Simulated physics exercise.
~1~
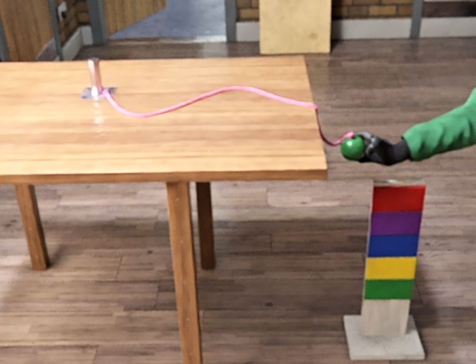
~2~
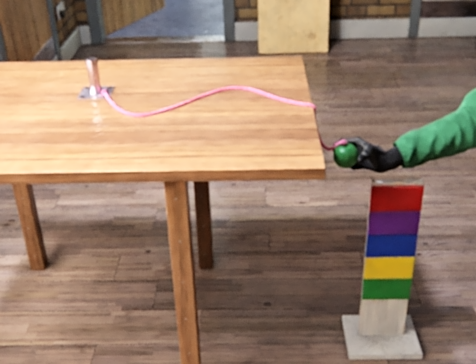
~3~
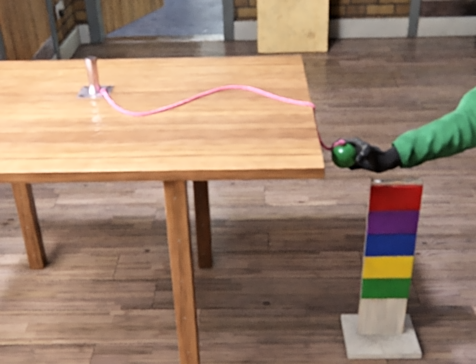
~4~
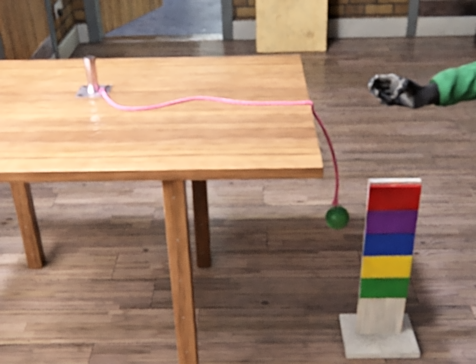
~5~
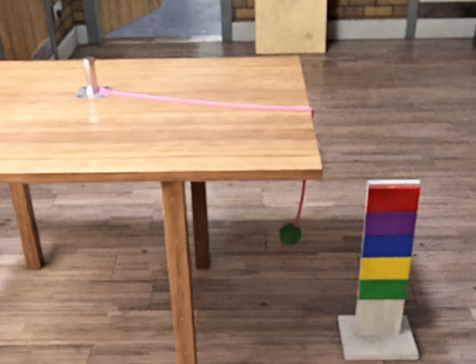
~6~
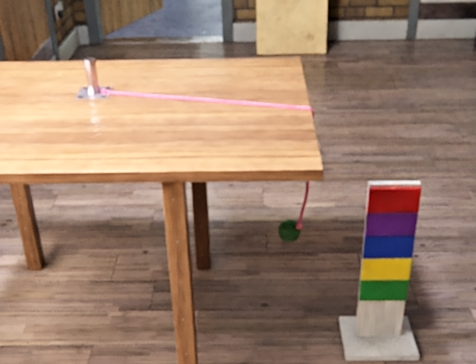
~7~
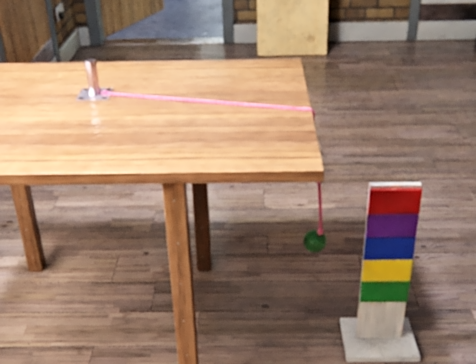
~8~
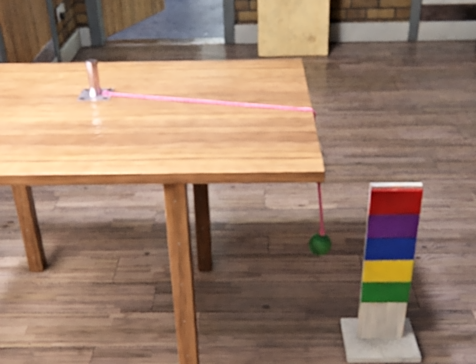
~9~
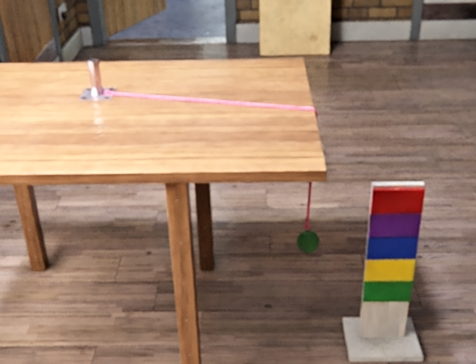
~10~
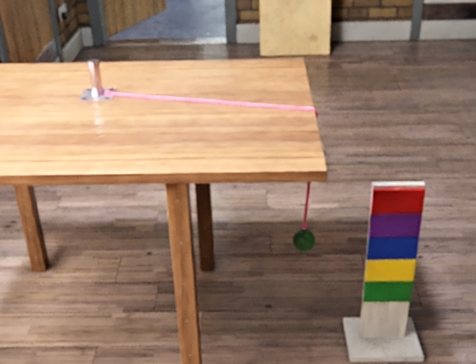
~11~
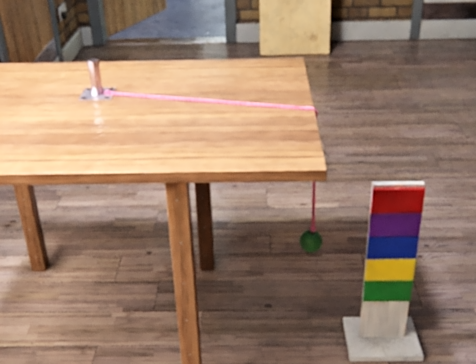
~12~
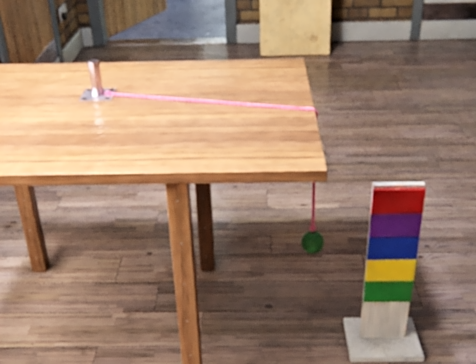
A green ball on a pink cord is held by a dark-gloved hand just past the right edge of a wooden table, near an upright board with red, purple, blue, yellow and green bands. The hand shifts slightly left, then lets go and draws back out of view to the right. The ball drops below the tabletop and swings left as the cord straightens across the wood. It swings back right, then sways left and slightly right again in smaller movements. Finally it hangs almost still beneath the edge, its middle level with the blue band.
